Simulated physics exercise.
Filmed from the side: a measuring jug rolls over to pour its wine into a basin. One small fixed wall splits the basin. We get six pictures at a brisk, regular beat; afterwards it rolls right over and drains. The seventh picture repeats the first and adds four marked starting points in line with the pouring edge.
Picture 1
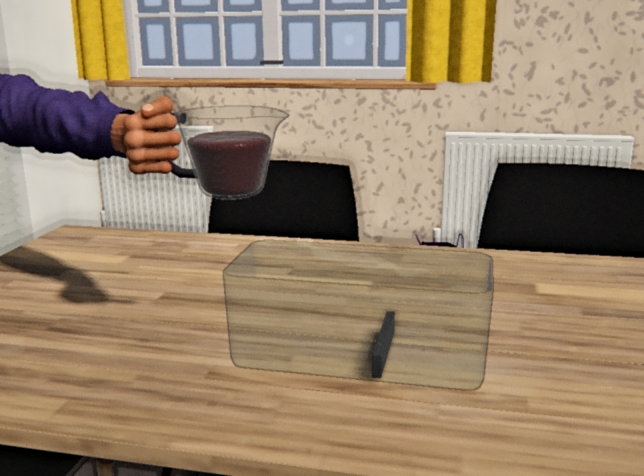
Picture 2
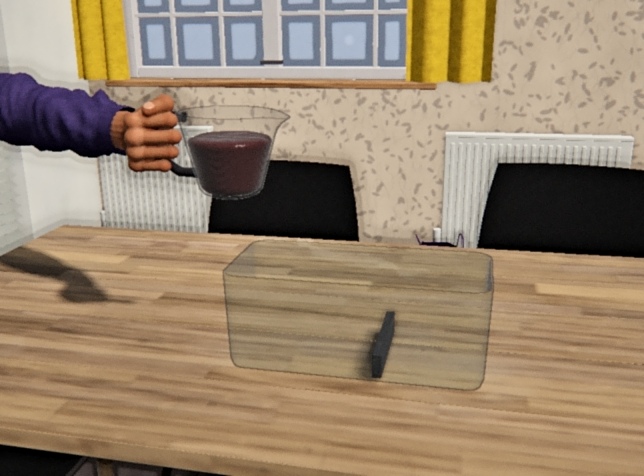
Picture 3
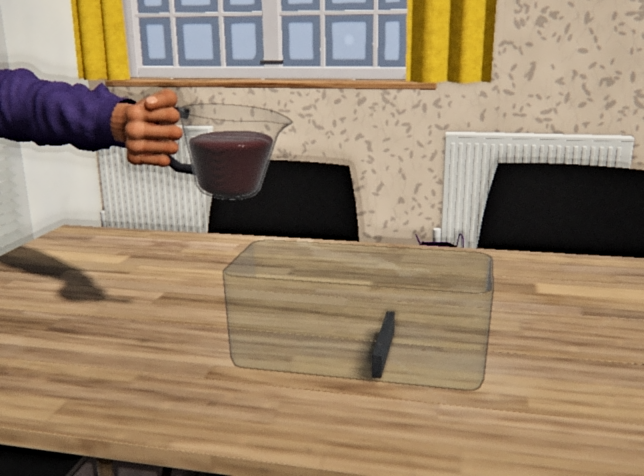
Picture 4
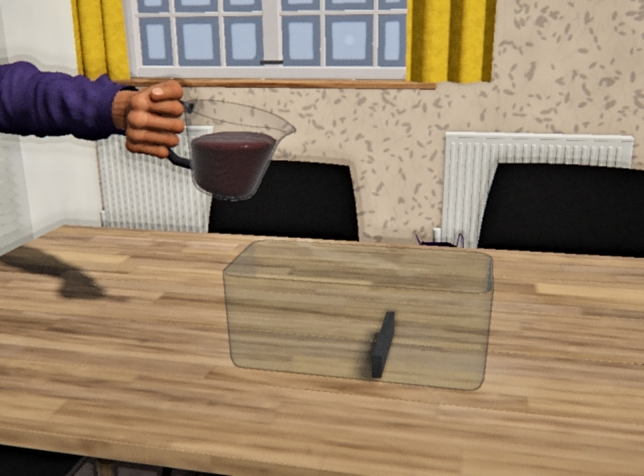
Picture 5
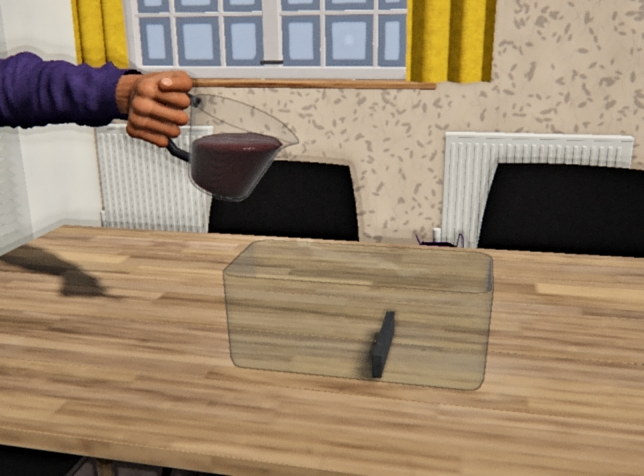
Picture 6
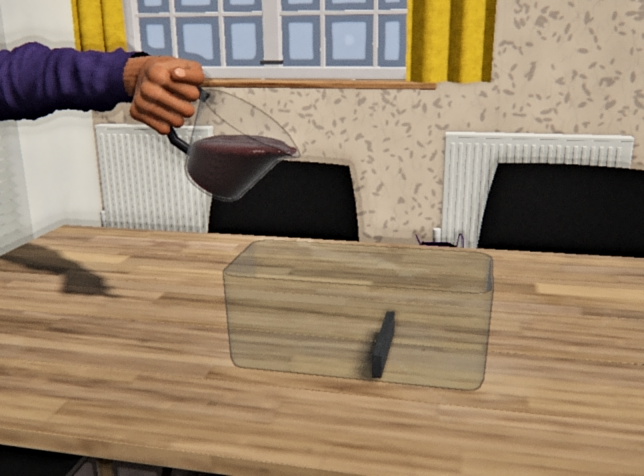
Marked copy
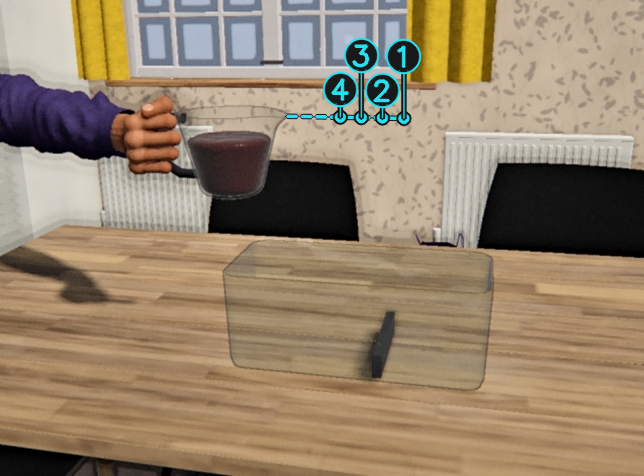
A glass measuring jug of dark red wine, gripped by a hand in a purple sleeve, starts upright above and behind a clear, empty-looking basin on a wooden table. The hand rises slightly and tilts the jug steadily to the right, the wine sliding toward its lip while none leaves.
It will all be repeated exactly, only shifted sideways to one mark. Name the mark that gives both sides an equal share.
I would pick dot 4.
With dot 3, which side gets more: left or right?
More ends on the right.
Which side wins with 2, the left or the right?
The right one.
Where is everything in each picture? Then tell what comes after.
Upright, lip at (287, 116); basin from (232, 363) to (484, 388); top of the wall at (384, 331); nothing has left yet.
Upright, lip at (288, 117); nothing has left yet.
Tipped about 6°, lip at (291, 122); nothing has left yet.
Tipped about 13°, lip at (294, 131); nothing has left yet.
Tipped about 22°, lip at (297, 142); nothing has left yet.
Tipped about 33°, lip at (298, 156); nothing has left yet.
On the marked copy, 1 at (403, 118); 2 at (382, 118); 3 at (361, 117); 4 at (340, 117).
Choosing 1, about 18 % ends left of the wall and 80 % right of it.
Choosing 2, about 11 % ends left of the wall and 87 % right of it.
Choosing 3, about 26 % ends left of the wall and 73 % right of it.
Choosing 4, about 54 % ends left of the wall and 46 % right of it.
